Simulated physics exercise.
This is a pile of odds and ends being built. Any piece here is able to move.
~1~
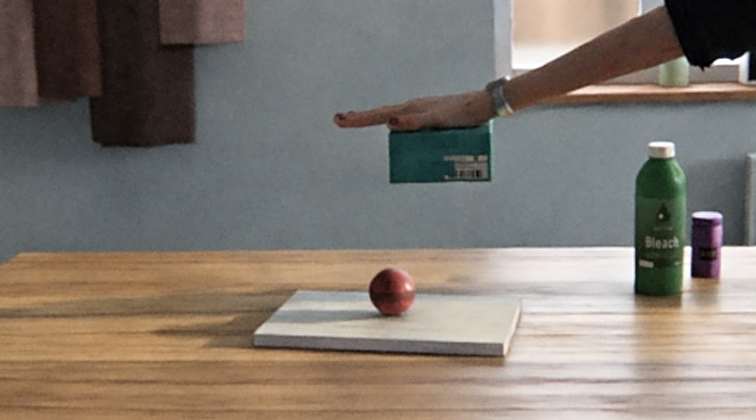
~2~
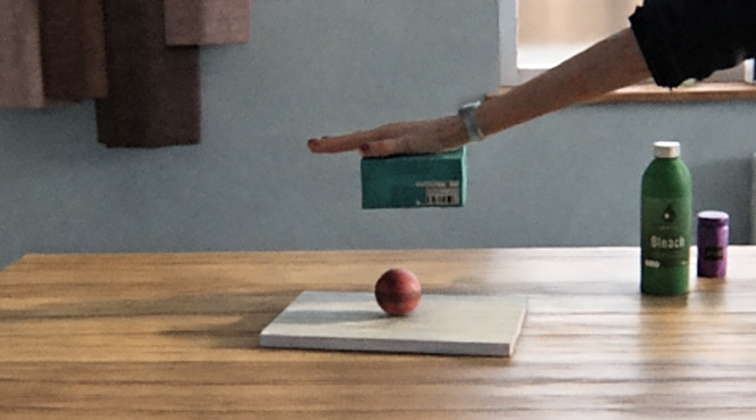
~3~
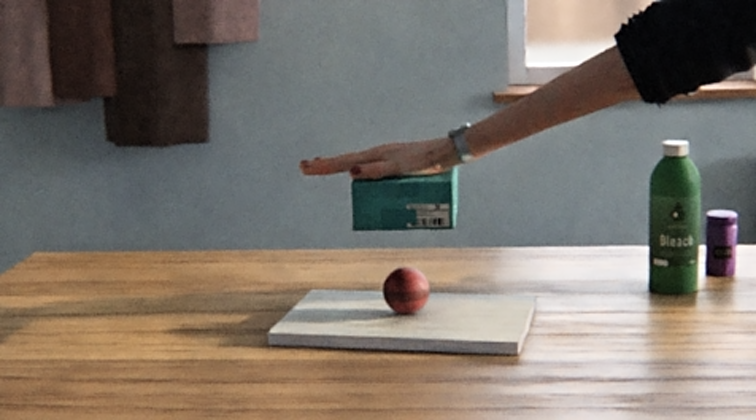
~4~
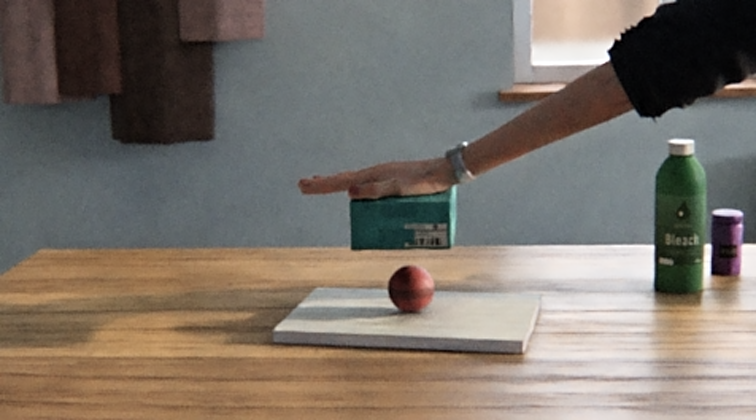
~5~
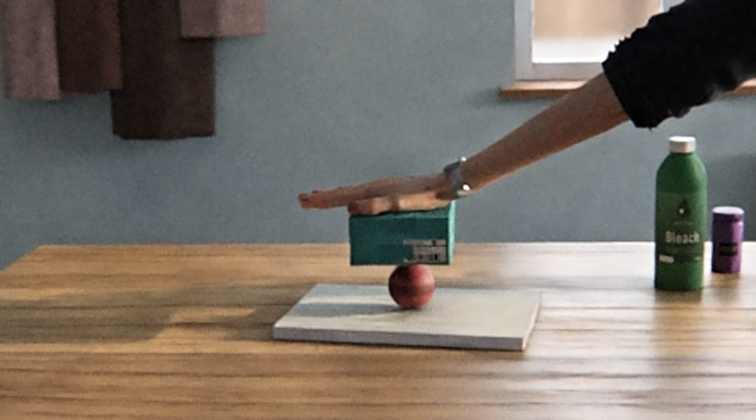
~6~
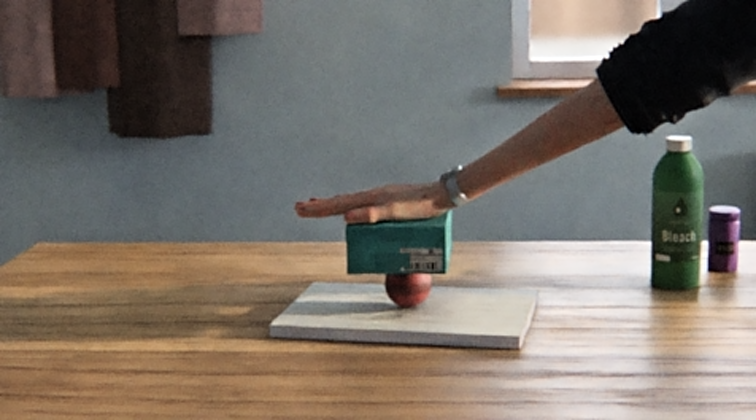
A hand lowers a turquoise box above a wooden table, seen from slightly above table height in a room with a blue-grey wall, hanging brown cloth and a window. A red ball sits on a white board near the middle, with a green bleach bottle and a purple shaker at right. The box descends, drifting left, until it meets the ball beneath the flat palm, while the view shifts slightly.
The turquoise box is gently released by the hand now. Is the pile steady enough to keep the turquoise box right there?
No, the pile comes apart.
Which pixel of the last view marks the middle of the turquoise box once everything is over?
About (332, 260).
Then, 0.40 s past the last view, turquoise box rocked 48° from its first pose near (371, 255).
Then, 0.70 s past the last view, turquoise box on its side near (328, 259).
Then, 1.70 s past the last view, turquoise box now fallen.
Finally, fallen, turquoise box; the other 4 still in place. Final places as the last picture's camera would see them, turquoise box near (331, 260). The pile loses its balance.
